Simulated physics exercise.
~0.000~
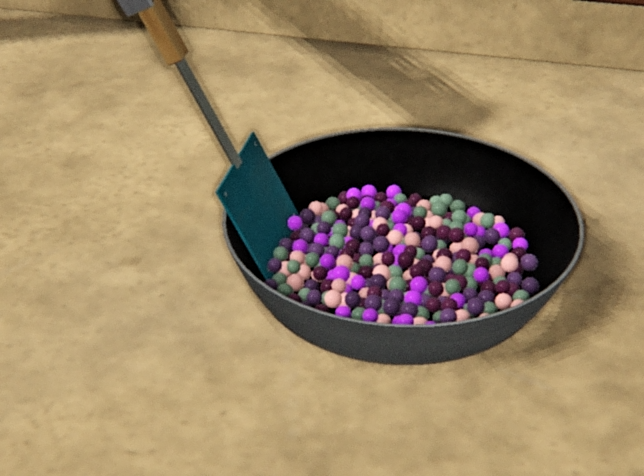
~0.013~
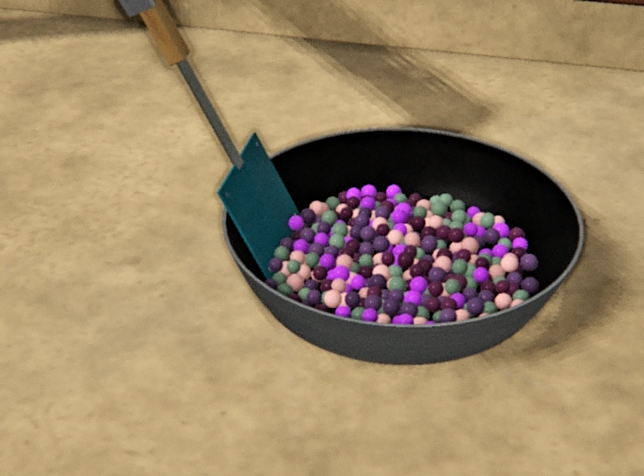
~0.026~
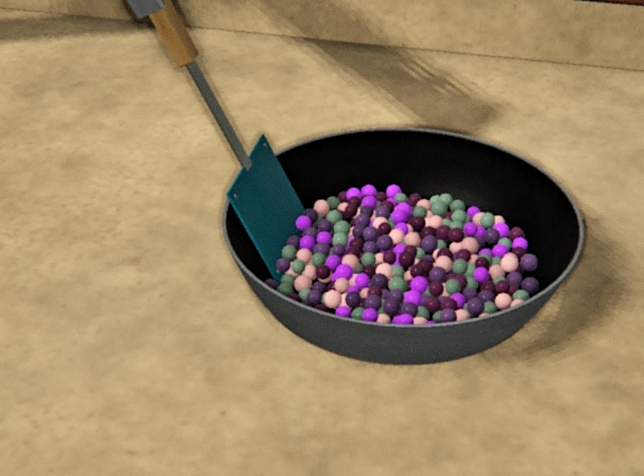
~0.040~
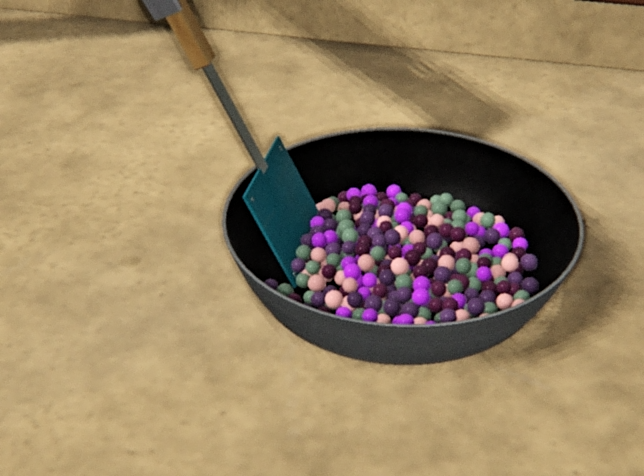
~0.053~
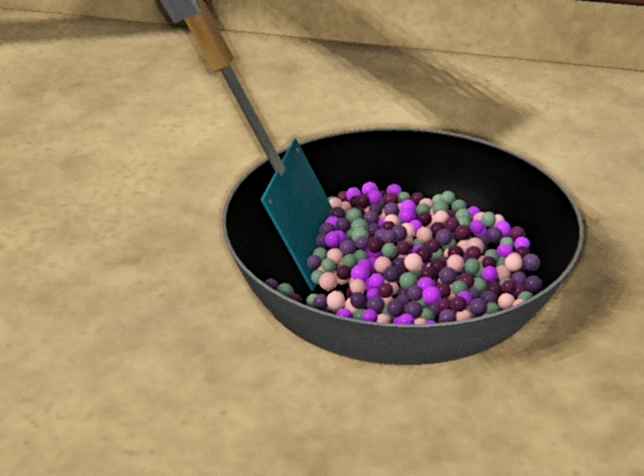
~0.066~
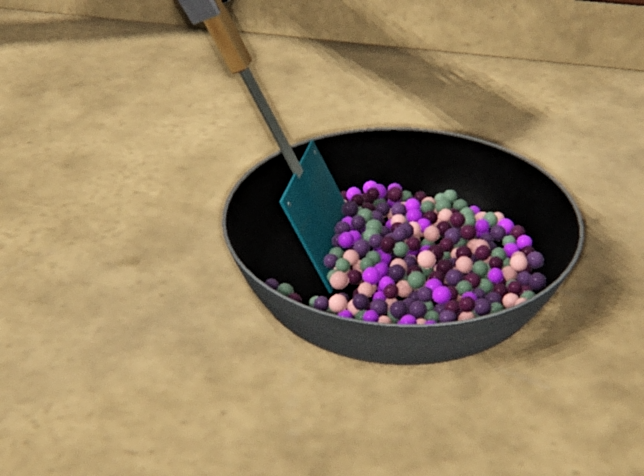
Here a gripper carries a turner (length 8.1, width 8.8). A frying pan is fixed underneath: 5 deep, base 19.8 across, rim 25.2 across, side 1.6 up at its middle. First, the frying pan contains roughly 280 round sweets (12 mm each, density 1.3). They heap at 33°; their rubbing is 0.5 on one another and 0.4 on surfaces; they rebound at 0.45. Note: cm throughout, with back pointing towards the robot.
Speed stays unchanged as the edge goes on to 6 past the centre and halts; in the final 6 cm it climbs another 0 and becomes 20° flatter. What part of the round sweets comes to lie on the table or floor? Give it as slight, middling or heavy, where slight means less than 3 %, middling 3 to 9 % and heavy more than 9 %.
Slight.
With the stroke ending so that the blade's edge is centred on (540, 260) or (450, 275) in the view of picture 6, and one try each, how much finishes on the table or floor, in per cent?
Try 1: Approx. 35 %; try 2: Approx. 0 %.
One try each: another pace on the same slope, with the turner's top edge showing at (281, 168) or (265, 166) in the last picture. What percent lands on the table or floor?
Estimates: Near 0 %, near 0 %.
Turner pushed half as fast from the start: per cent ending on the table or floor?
Then roughly 0 percent.
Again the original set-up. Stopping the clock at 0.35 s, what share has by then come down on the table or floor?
Close to 0 per cent of the load.
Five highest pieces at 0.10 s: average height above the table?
4 cm.
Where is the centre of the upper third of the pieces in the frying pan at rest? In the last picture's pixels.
Somewhere around (521, 260) in the last picture.
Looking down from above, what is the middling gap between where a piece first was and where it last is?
About 4 centimetres.
After 0.10 s, sloping 64°, highest piece 4 above the table; 277 in the frying pan.
After 0.13 s, sloping 56°, highest piece 4 above the table; 277 in the frying pan.
After 0.35 s, sloping 44°, highest piece 5 above the table; 276 in the frying pan, 1 on the table or floor.
After 1.40 s, sloping 44°, highest piece 5 above the table; 276 in the frying pan, 1 on the table or floor.
In the end, 276 in the frying pan, 1 on the table or floor. That is 0 % on the table or floor.
